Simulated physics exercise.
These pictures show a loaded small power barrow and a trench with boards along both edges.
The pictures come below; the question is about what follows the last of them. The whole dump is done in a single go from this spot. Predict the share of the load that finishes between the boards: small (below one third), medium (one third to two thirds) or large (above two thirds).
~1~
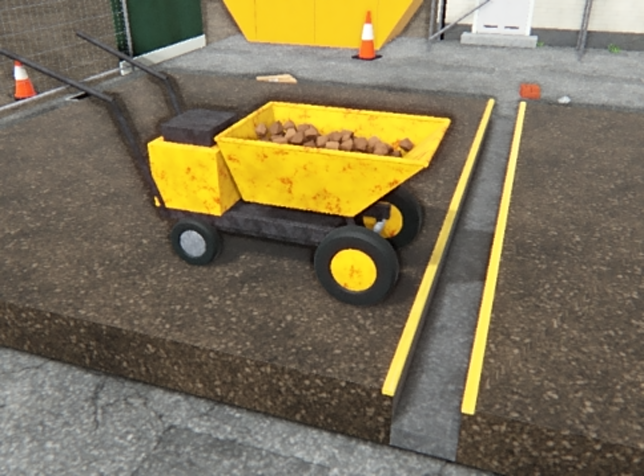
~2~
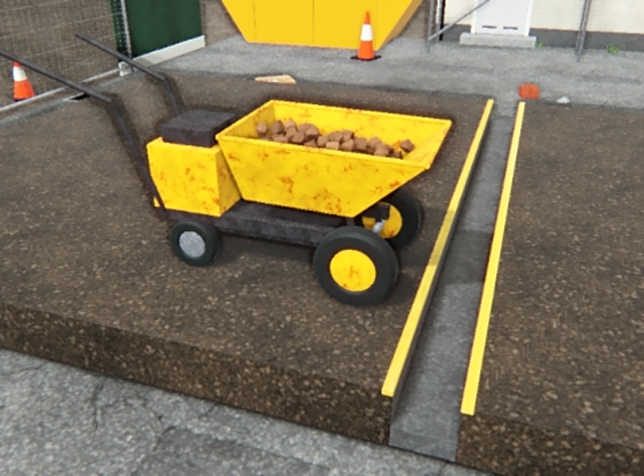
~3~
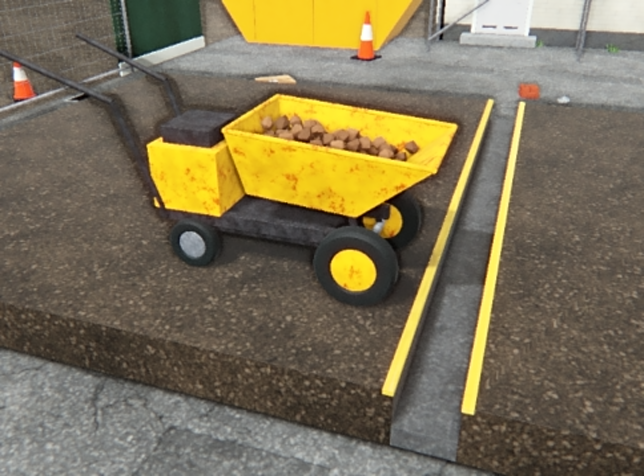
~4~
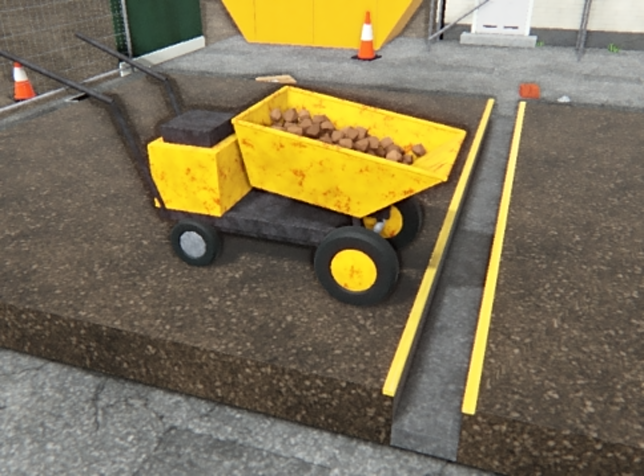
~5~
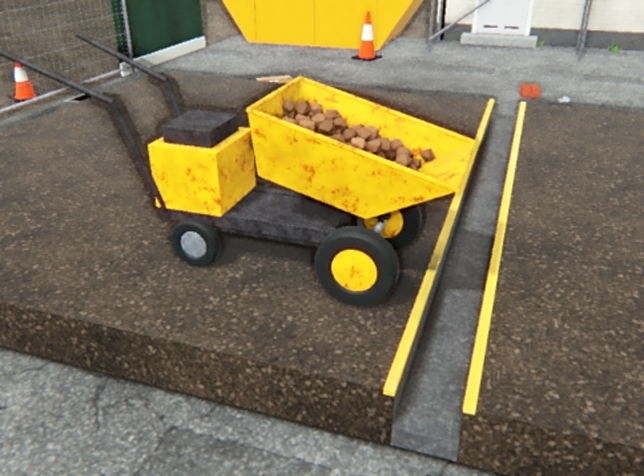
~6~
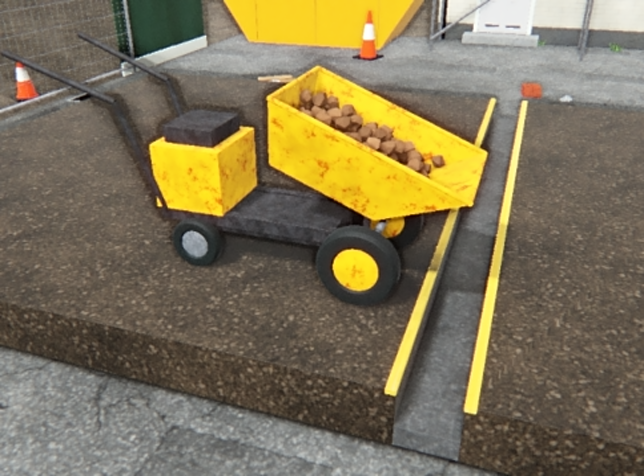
The share is small, below one third.
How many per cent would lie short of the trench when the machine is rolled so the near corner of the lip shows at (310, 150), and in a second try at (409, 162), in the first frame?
The first position yields around 20 per cent; the second yields around 0 per cent.
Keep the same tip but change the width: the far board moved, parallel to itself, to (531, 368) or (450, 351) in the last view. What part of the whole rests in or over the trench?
Respectively, 50 % and 0 %.
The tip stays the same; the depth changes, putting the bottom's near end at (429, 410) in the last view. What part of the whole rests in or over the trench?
Roughly 0 in a hundred.
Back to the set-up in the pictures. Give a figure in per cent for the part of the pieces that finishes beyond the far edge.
Near 55 in every hundred.
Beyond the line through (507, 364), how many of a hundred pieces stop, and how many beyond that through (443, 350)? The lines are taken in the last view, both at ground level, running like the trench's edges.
First some 50, then 60 per cent.
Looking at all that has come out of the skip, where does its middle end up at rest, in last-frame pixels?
(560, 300).
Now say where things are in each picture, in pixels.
In the first frame, lip of the skip (425, 164), level; top of the load (313, 146), clay clods; first edge of the trench (405, 343); far edge (477, 357), the trench under half as wide as the skip, and about half as deep as wide.
In the second frame, lip of the skip (427, 166), tipped barely; top of the load (303, 144).
In the third frame, lip of the skip (434, 171), tipped barely; top of the load (308, 141).
In the fourth frame, lip of the skip (444, 178), tipped a little; top of the load (316, 136).
In the fifth frame, lip of the skip (456, 190), tipped clearly; top of the load (307, 122).
In the sixth frame, lip of the skip (470, 203), tipped clearly; top of the load (322, 128); first edge of the trench (407, 342); far edge (480, 357).
Just after the last frame, skip tipped steeply; every one in the skip.
A moment on, skip tipped right over; roughly two thirds in the skip; roughly a third beyond it; just a few falling.
Further on, skip tipped right over; roughly half in the skip; roughly half beyond it.
When it is over, skip tipped right over; roughly half in the skip; just a few in or heaped over the trench; roughly half beyond it.
